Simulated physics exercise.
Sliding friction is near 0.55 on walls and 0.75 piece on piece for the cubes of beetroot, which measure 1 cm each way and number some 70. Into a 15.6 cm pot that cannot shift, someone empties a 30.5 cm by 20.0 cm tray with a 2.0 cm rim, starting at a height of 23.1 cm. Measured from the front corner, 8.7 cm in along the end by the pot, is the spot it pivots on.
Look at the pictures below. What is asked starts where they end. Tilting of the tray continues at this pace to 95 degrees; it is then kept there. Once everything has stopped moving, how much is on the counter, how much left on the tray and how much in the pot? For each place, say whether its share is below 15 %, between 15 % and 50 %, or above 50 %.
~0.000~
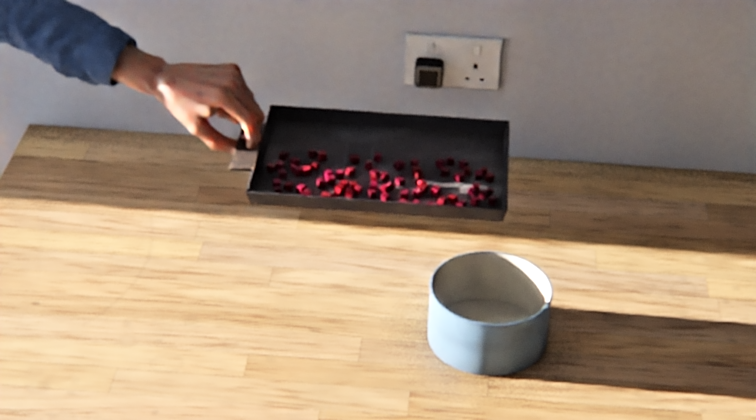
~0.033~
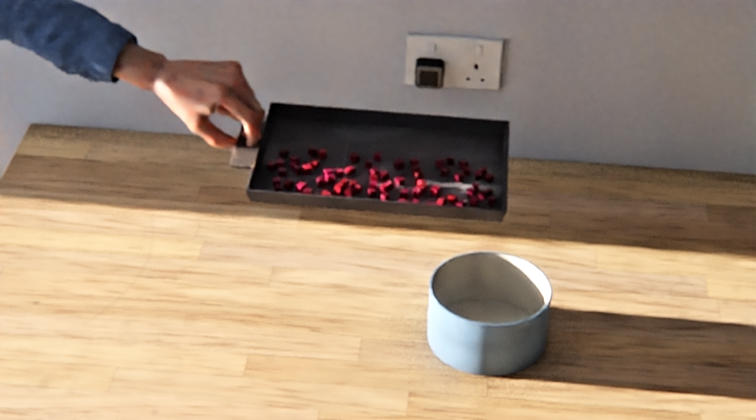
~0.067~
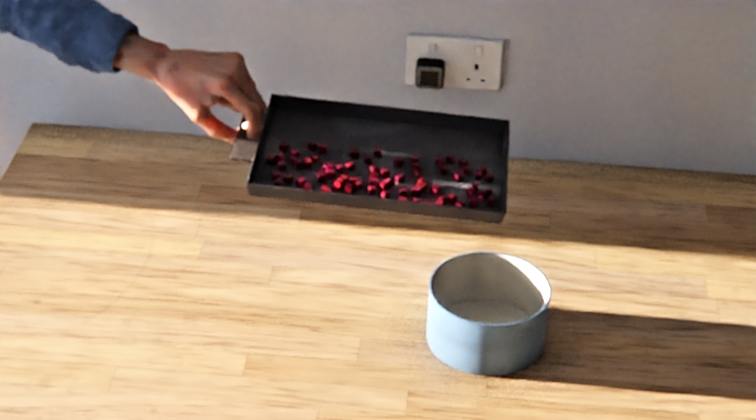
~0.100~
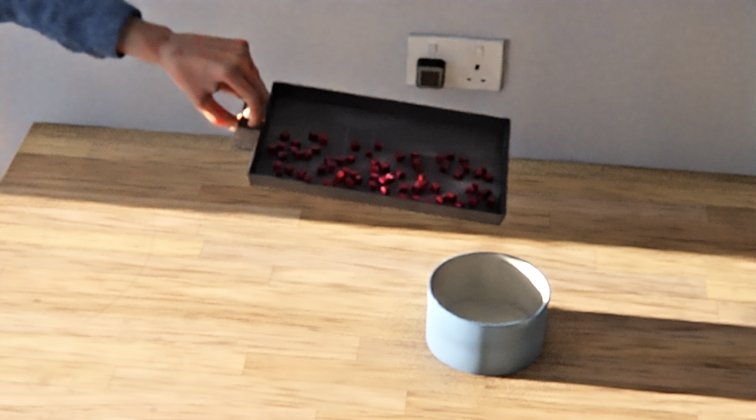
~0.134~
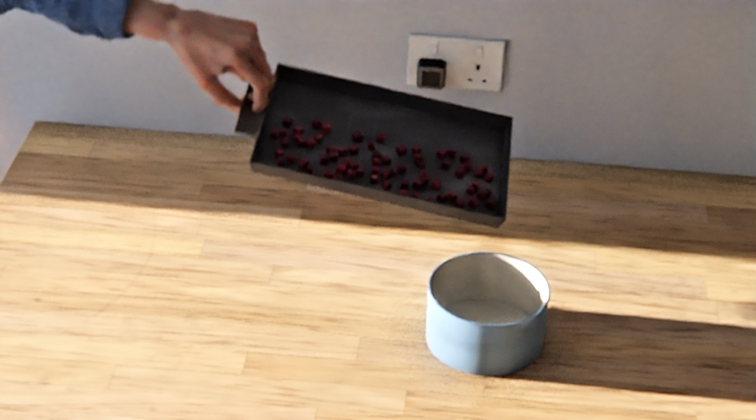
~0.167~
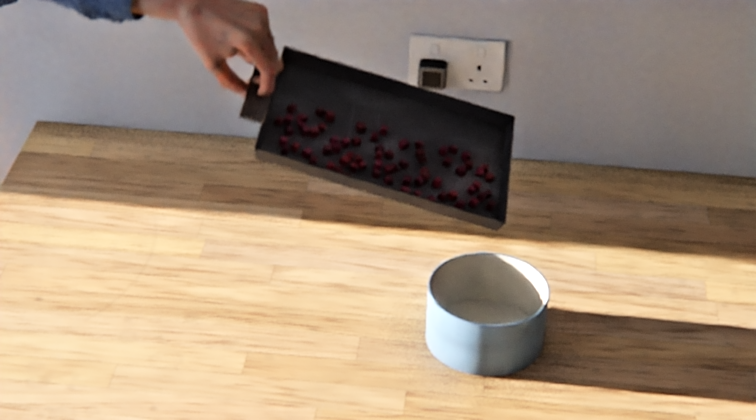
Counter: Above 50 %; tray: Below 15 %; pot: Between 15 % and 50 %.
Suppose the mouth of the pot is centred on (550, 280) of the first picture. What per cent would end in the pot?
Estimate: ~ 15 %.
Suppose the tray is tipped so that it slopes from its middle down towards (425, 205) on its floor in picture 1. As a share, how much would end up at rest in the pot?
My best guess is some 55 per cent.
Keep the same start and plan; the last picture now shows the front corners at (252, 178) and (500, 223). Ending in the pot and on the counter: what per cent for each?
That works out as pot 55 and counter 45.
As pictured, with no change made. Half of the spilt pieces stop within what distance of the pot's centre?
About 24 centimetres.
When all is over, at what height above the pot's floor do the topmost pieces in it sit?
Roughly 1.0 cm.
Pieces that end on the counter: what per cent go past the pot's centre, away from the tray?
I'd put it close to 100 per cent.
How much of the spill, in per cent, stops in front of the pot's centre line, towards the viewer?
I'd put it at around 90 per cent.
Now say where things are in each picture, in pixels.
The first frame shows tray tilt 0 degrees, front corners at (251, 190) and (503, 208); middle of the pieces at (374, 179); pot at (491, 287).
The second frame shows tray tilt 1 degrees, front corners at (251, 188) and (503, 208); middle of the pieces at (374, 178).
The third frame shows tray tilt 3 degrees, front corners at (251, 182) and (502, 210); middle of the pieces at (374, 174).
The fourth frame shows tray tilt 7 degrees, front corners at (252, 172) and (502, 212), lowest corner right front; middle of the pieces at (374, 169).
The fifth frame shows tray tilt 12 degrees, front corners at (255, 159) and (502, 216), lowest corner right front; middle of the pieces at (376, 162).
The sixth frame shows tray tilt 17 degrees, front corners at (260, 147) and (502, 219), lowest corner right front; middle of the pieces at (379, 155); pot at (489, 288). The tray's pace is about 160 degrees a second.
Then, at 0.42 s, tilt 57 degrees; the tray holds 100 %, the pot 0 %.
After 0.58 s, tilt 82 degrees; the tray holds 85 %, the pot 0 %.
Then, at 0.87 s, tilt 95 degrees; the tray holds 5 %, the pot 25 %.
At rest (2.0 s), counter 65 %, tray 5 %, pot 35 %.
